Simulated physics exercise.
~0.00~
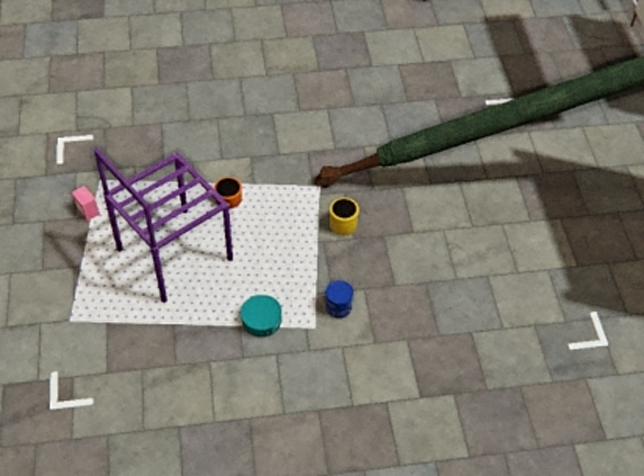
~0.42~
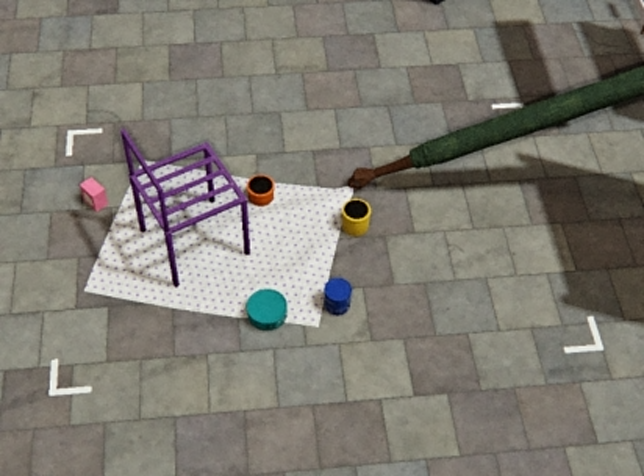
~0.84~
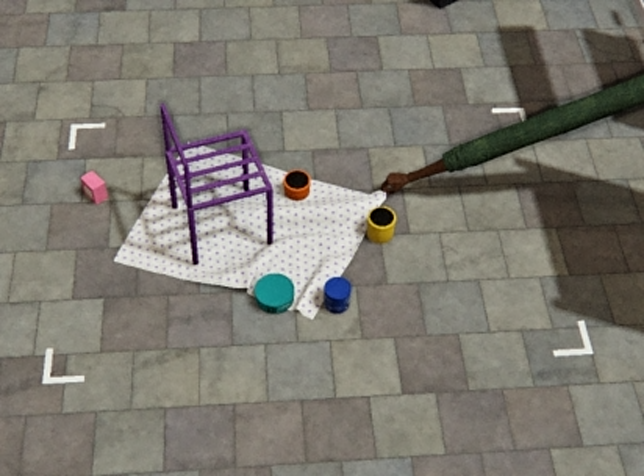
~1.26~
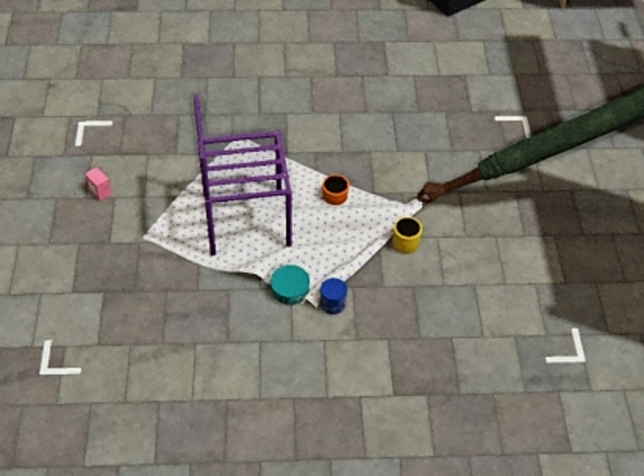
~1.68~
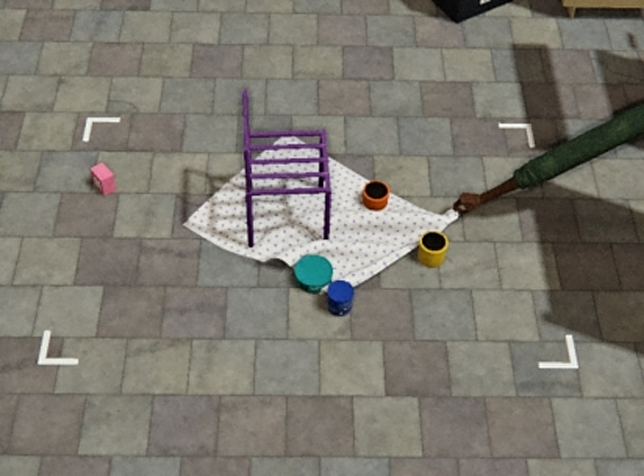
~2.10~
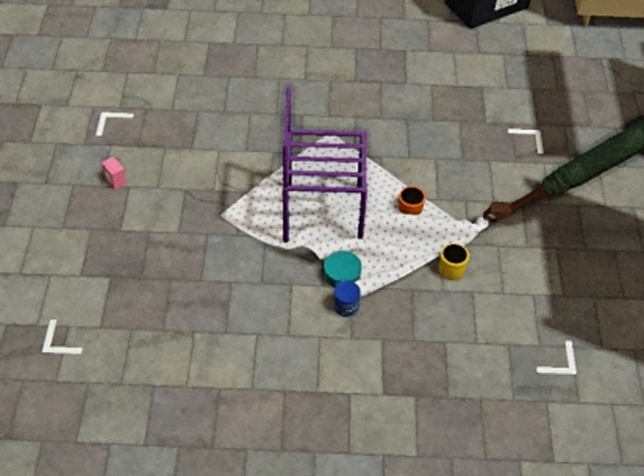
Purple chair, orange and yellow pots and teal bin riding right on a dotted sheet dragged by a green-sleeved arm, pink carton staying behind.
